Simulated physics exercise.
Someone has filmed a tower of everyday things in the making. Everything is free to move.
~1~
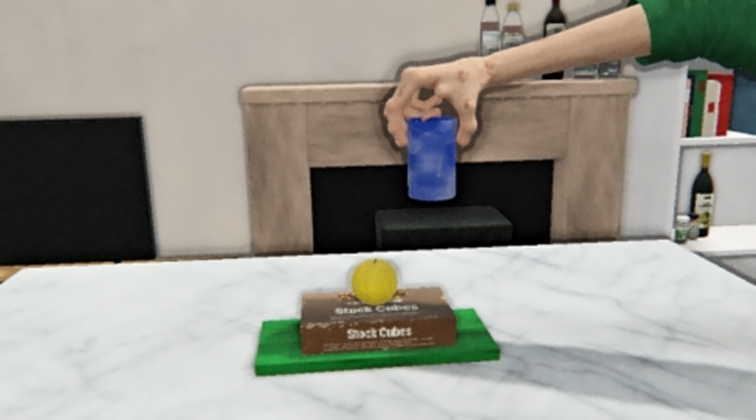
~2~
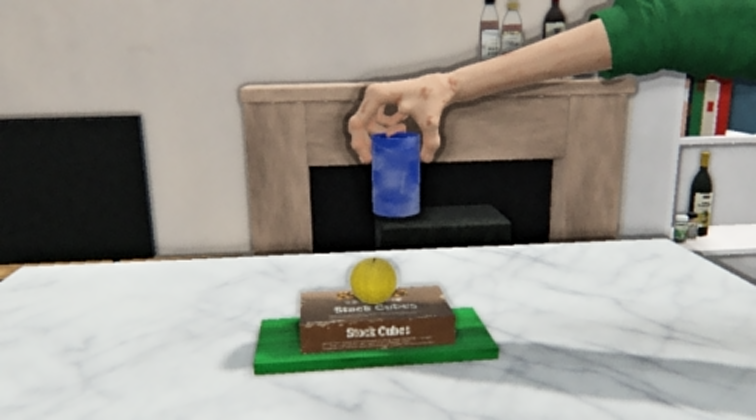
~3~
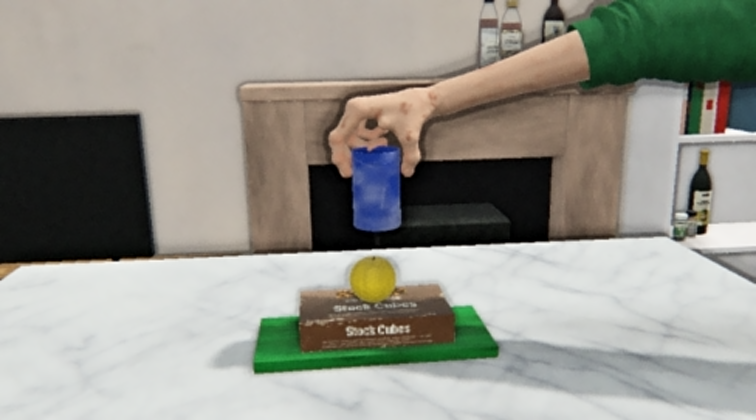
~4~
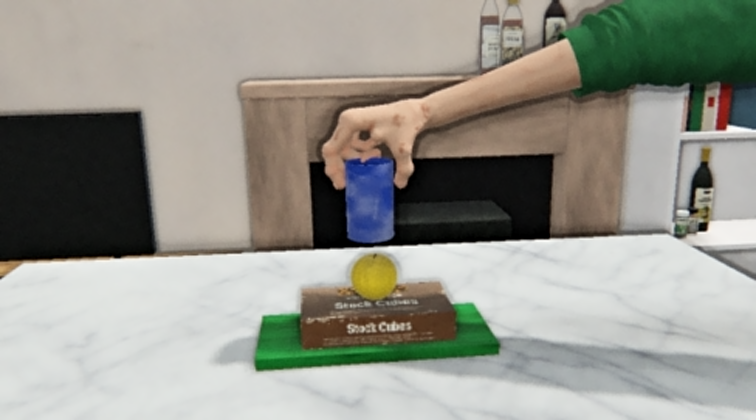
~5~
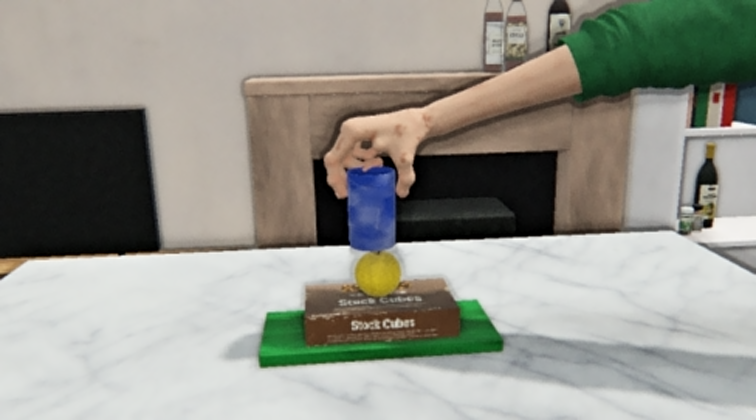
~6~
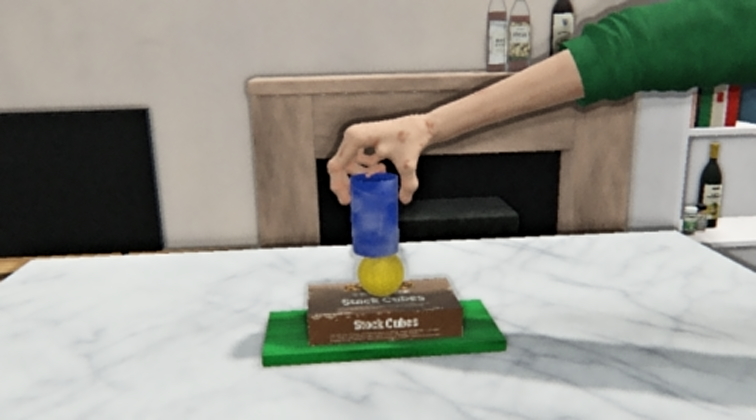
A hand in a green sleeve carried a blue cup leftward and down over a yellow apple on a brown packet and green board, then set it on the apple, still holding it.
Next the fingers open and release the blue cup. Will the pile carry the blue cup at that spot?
Here the pile gives way.
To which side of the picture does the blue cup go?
To the left.
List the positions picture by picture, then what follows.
In the first picture, still above its spot; blue cup (432, 157); yellow apple (375, 282).
In the second picture, still above its spot; blue cup (396, 174); green board (374, 338).
In the third picture, still above its spot; blue cup (377, 188); brown packet (374, 316).
In the fourth picture, still above its spot; blue cup (370, 199); yellow apple (374, 276).
In the fifth picture, still above its spot; blue cup (372, 208); green board (378, 331).
In the sixth picture, set down, still held; blue cup (375, 214); brown packet (382, 309).
Then, 0.40 s after the last picture, blue cup tipped 51° from how it was near (343, 226).
Then, 0.50 s after the last picture, blue cup now fallen.
Then, 0.70 s after the last picture, things are still on the move.
Then, 0.80 s after the last picture, as before.
At rest, fallen, blue cup; the other 3 in place. Seen from the same camera at the end, blue cup near (191, 326). The pile loses its balance.
